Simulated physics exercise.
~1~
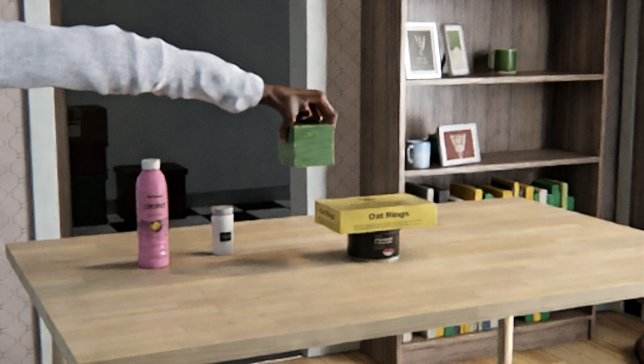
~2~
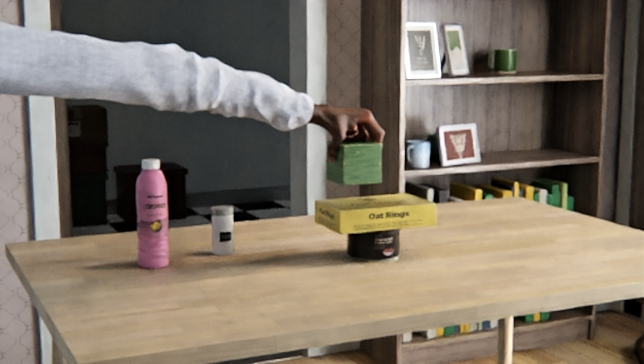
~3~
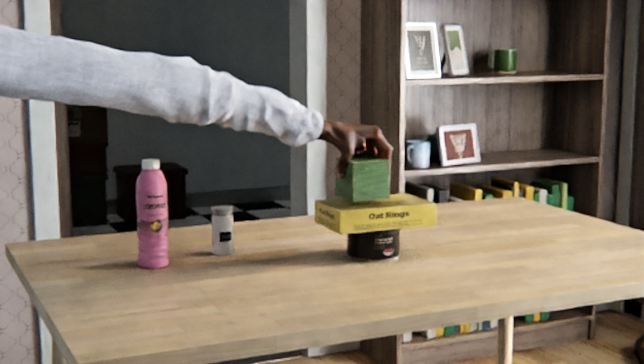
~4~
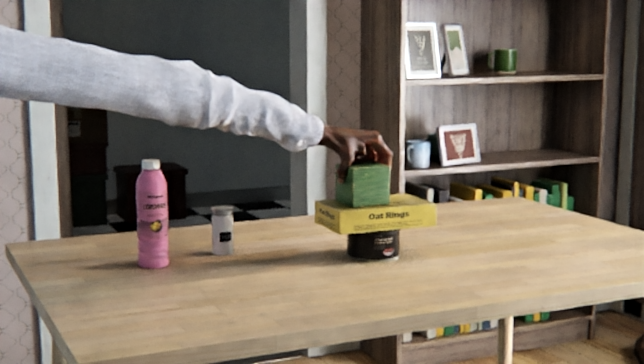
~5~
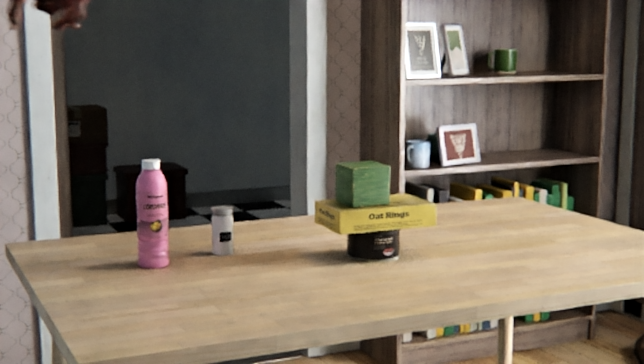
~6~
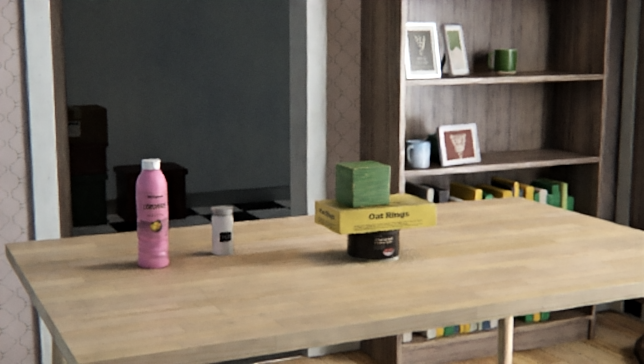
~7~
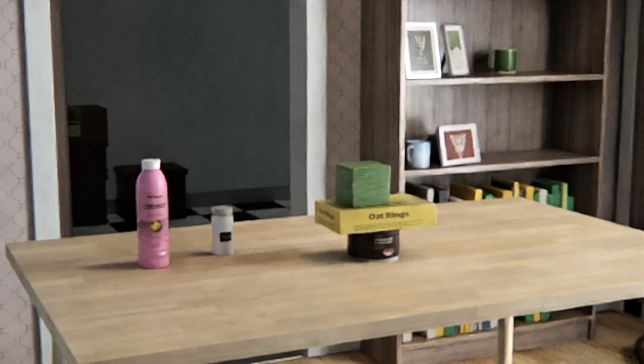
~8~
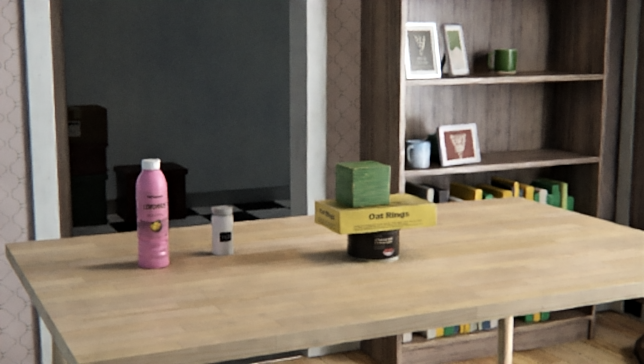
Green block being lowered by a hand onto a yellow packet atop a black tub, then staying balanced after the hand withdraws.
